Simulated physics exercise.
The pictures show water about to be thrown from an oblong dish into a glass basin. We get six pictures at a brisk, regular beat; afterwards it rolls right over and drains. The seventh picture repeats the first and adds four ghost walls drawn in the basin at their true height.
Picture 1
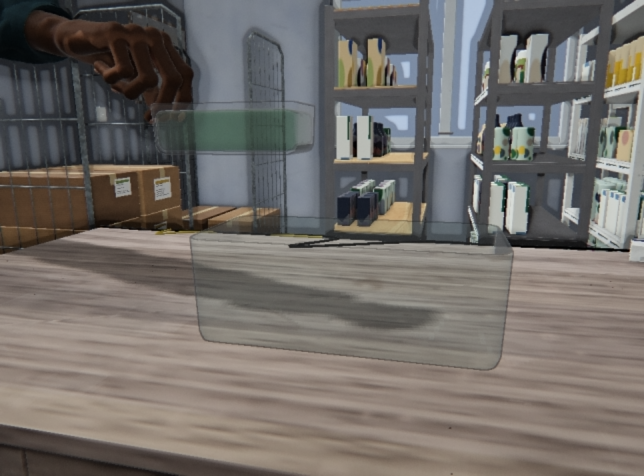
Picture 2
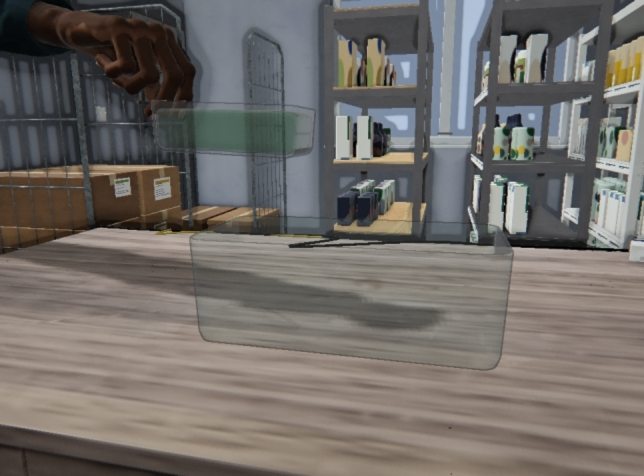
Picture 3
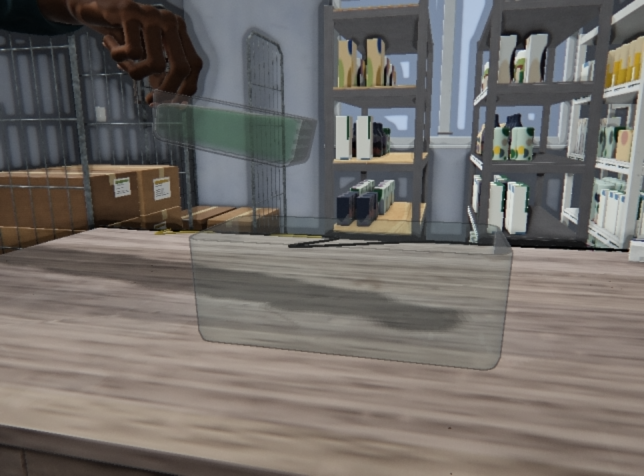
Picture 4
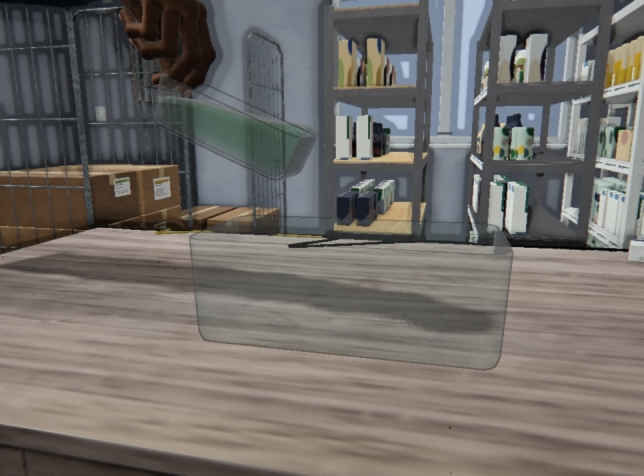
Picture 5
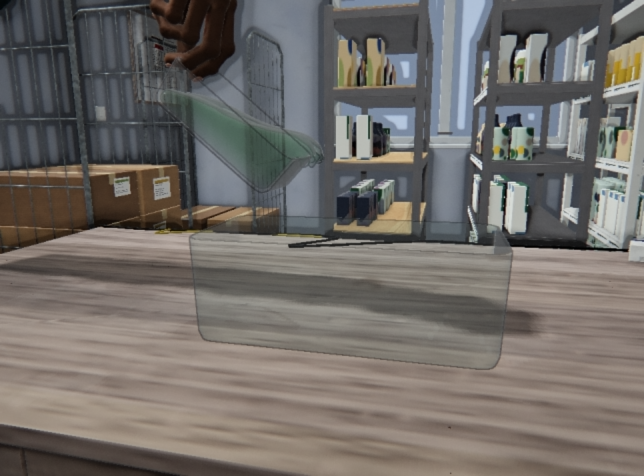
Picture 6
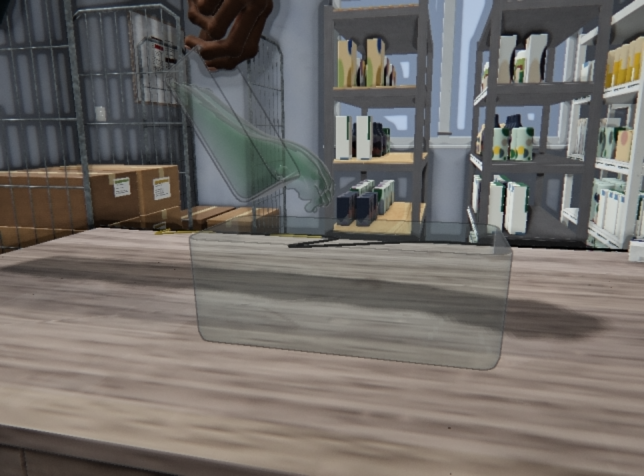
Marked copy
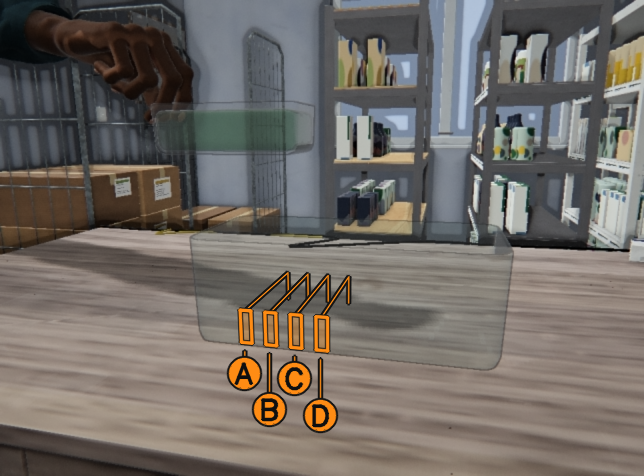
In the video, a dark-skinned hand holds a clear oblong dish of greenish water above and behind a glass basin on a wooden table, then tilts it steeply to the right as water slides over its lower lip.
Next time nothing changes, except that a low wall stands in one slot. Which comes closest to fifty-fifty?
It is D.
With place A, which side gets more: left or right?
More ends on the right.
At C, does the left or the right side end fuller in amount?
The right side.
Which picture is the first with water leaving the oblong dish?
In picture 4.
In orange, A at (244, 351); B at (269, 353); C at (294, 356); D at (320, 359).
With A, about 16 % ends left of the wall and 82 % right of it.
With B, about 23 % ends left of the wall and 75 % right of it.
With C, about 27 % ends left of the wall and 71 % right of it.
With D, about 50 % ends left of the wall and 49 % right of it.
